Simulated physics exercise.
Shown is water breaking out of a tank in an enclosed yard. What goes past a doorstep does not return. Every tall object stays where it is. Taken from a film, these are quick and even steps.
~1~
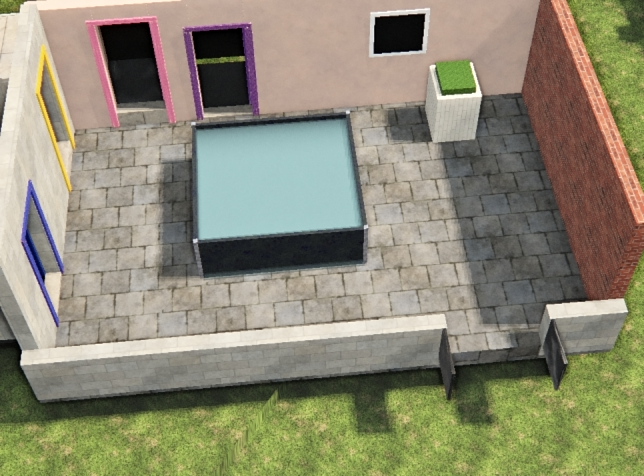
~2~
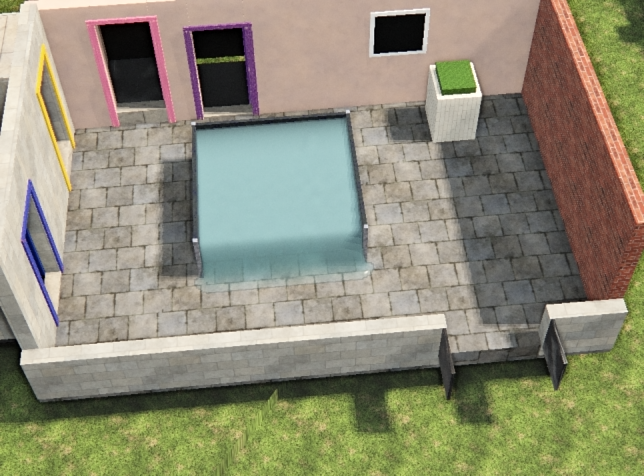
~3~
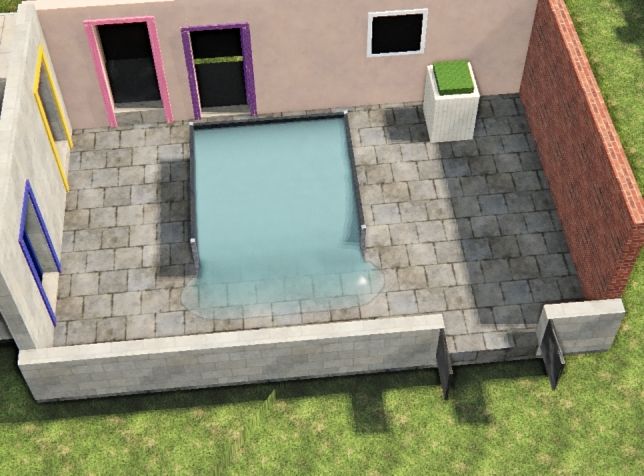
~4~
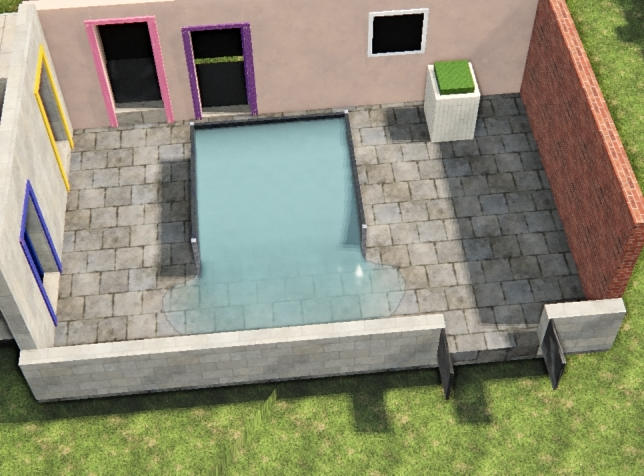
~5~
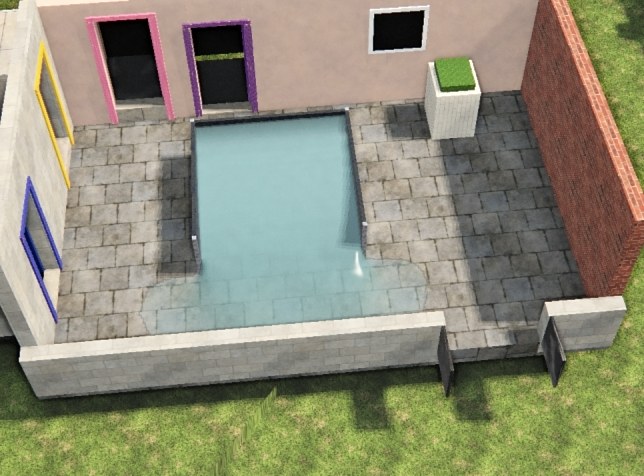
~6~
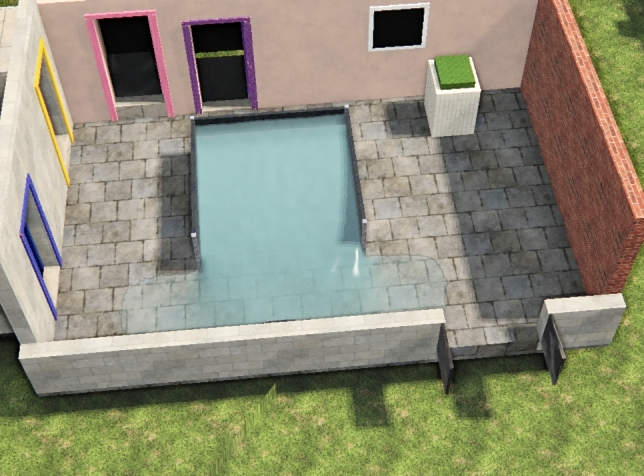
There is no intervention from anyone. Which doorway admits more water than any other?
The blue doorway.
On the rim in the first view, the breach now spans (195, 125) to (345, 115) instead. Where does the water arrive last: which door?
Last of all, the one in blue.
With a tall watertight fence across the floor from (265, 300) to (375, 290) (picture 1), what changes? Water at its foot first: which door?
The blue door.
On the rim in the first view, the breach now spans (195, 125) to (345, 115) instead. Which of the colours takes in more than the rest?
The largest share comes in at the purple one.
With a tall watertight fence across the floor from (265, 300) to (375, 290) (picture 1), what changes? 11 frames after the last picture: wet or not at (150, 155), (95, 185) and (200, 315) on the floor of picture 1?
Taking them as you listed them, they'd be spared by the flood, spared by the flood and drenched.
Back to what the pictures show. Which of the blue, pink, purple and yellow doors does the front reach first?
The one in blue.
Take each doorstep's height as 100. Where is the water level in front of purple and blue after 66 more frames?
Approx. 330 % followed by 210 %.
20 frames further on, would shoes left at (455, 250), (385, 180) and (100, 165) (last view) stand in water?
Taking them one at a time, they come out soaked, high and dry, soaked.
A moment on, water covers 25 % of the floor; purple door not reached, yellow door not reached, blue door not reached, pink door not reached.
Next, water covers 40 % of the floor; purple door not reached, yellow door not reached, blue door a trickle in, pink door not reached.
Then, water covers 65 % of the floor; purple door not reached, yellow door wet at the sill, nothing in, blue door a lot in, pink door wet at the sill, nothing in.
Later, water covers 95 % of the floor; purple door some in, yellow door wet at the sill, nothing in, blue door a lot in, pink door wet at the sill, nothing in.
In the end, water covers 100 % of the floor; purple door a lot in, yellow door wet at the sill, nothing in, blue door a lot in, pink door wet at the sill, nothing in; the blue door has let in the most.
